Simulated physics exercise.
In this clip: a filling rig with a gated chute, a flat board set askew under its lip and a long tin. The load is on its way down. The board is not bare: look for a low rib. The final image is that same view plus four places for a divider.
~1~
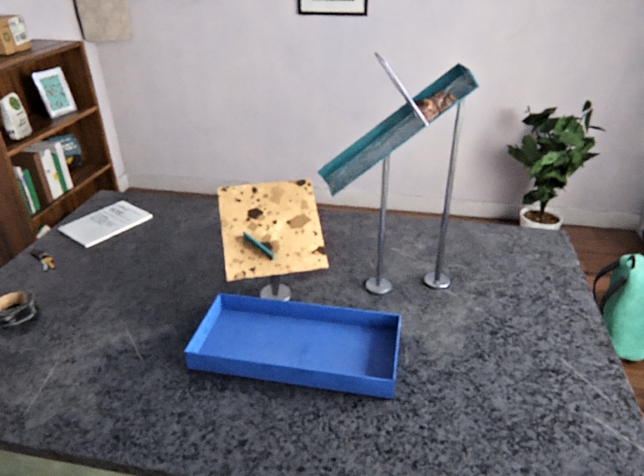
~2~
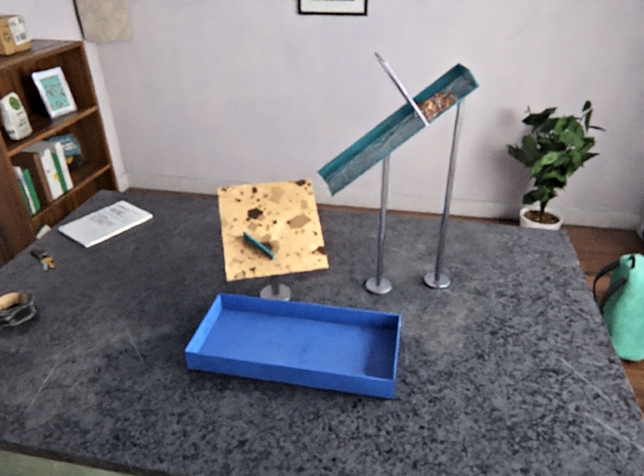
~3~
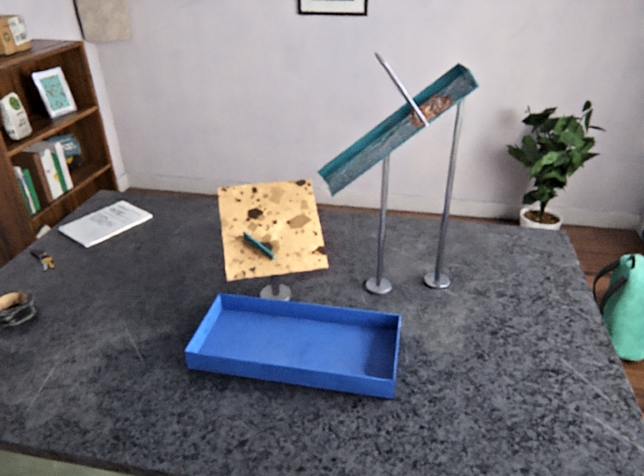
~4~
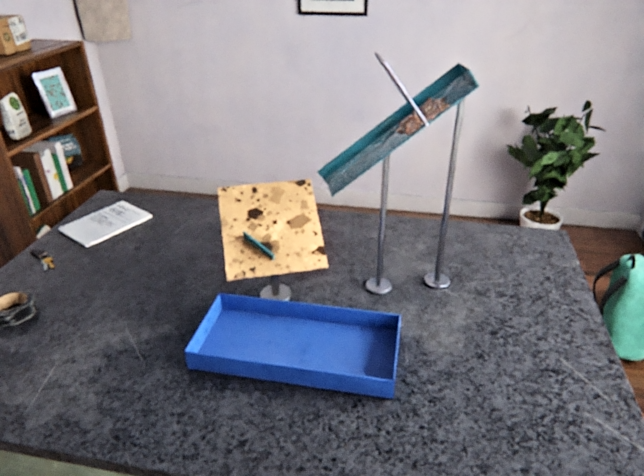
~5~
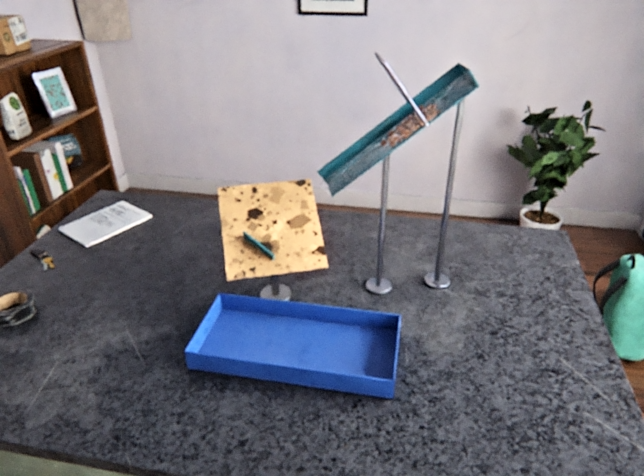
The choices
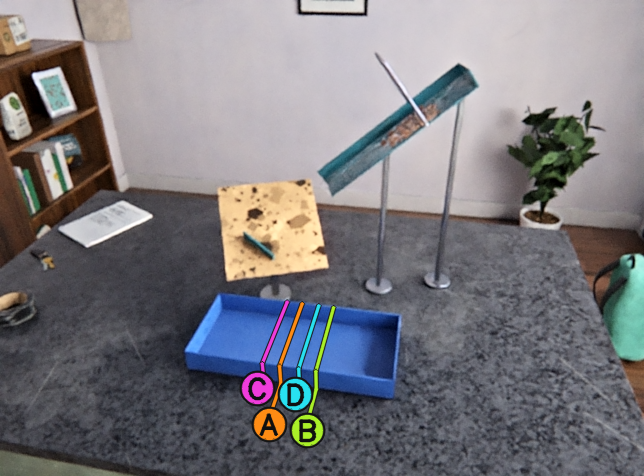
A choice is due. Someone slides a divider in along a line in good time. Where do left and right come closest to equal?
Go for A.
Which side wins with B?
The left side.
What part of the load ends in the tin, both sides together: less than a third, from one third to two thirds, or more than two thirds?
About that: More than two thirds.
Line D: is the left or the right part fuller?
Left.
On the marked copy, line A crosses the front rim at (279, 365); line B crosses the front rim at (316, 370); line C crosses the front rim at (262, 362); line D crosses the front rim at (298, 367).
With A, of what is caught, about two thirds on the left of the divider, about a third on the right.
With B, of what is caught, all on the left of the divider, none on the right.
With C, of what is caught, a small part on the left of the divider, nearly all on the right.
With D, of what is caught, nearly all on the left of the divider, a small part on the right.
